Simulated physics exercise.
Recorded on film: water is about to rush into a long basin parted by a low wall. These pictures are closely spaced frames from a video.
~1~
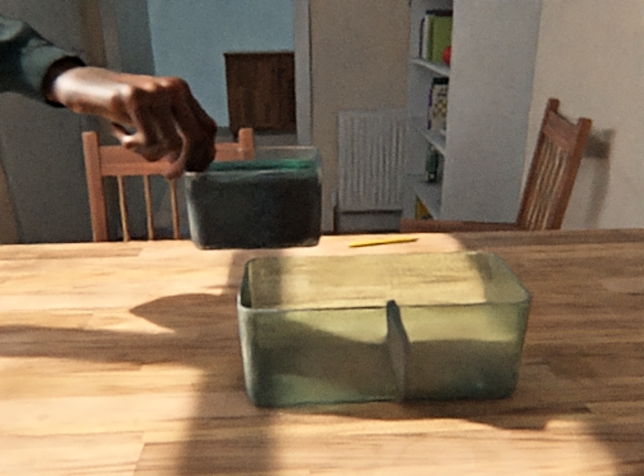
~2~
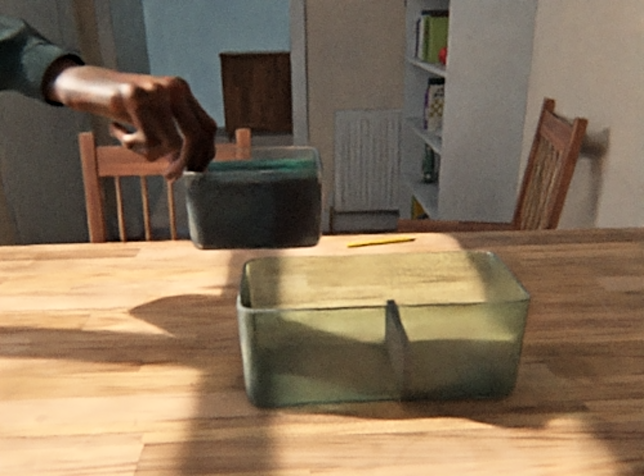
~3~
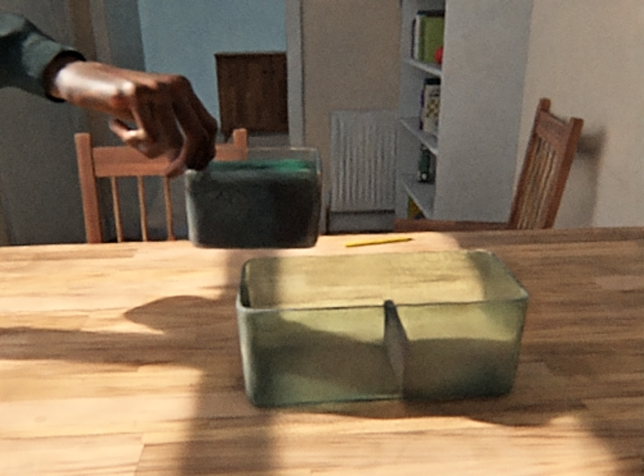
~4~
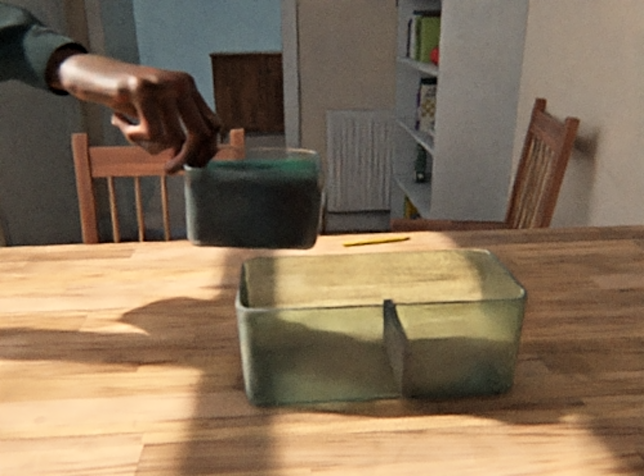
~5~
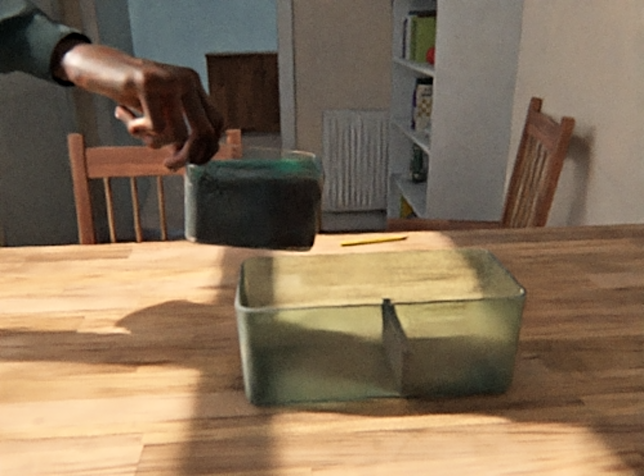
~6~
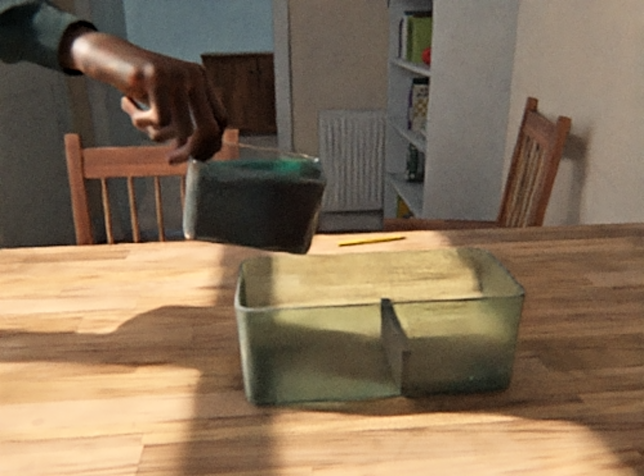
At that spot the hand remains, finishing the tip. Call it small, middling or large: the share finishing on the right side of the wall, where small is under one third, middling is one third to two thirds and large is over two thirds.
Small.
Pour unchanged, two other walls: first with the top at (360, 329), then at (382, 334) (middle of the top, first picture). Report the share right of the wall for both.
Roughly 70 % and then 55 %.
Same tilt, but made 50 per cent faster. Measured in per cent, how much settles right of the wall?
I'd estimate some 10 percent.
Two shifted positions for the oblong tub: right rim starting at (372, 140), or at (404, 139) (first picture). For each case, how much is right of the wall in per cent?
First try: 75 percent; second try: 90 percent.
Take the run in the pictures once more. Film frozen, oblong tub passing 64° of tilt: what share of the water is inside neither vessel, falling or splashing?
25 per cent.
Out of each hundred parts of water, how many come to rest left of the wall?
I'd estimate around 80 per cent.
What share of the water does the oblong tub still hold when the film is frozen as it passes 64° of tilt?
About 55 %.
A moment on, the oblong tub is tipped part way and 54 per cent is still to pour, 18 is left of the wall and 4 right of it.
Next, the oblong tub is tipped right over and 10 per cent is still to pour, 65 is left of the wall and 20 right of it.
Then the oblong tub is tipped right over and 0 per cent is still to pour, 78 is left of the wall and 20 right of it.
Later the oblong tub is tipped right over and 0 per cent is still to pour, 78 is left of the wall and 21 right of it.
At rest 78 per cent lies left of the wall, 20 right of it and 2 outside.
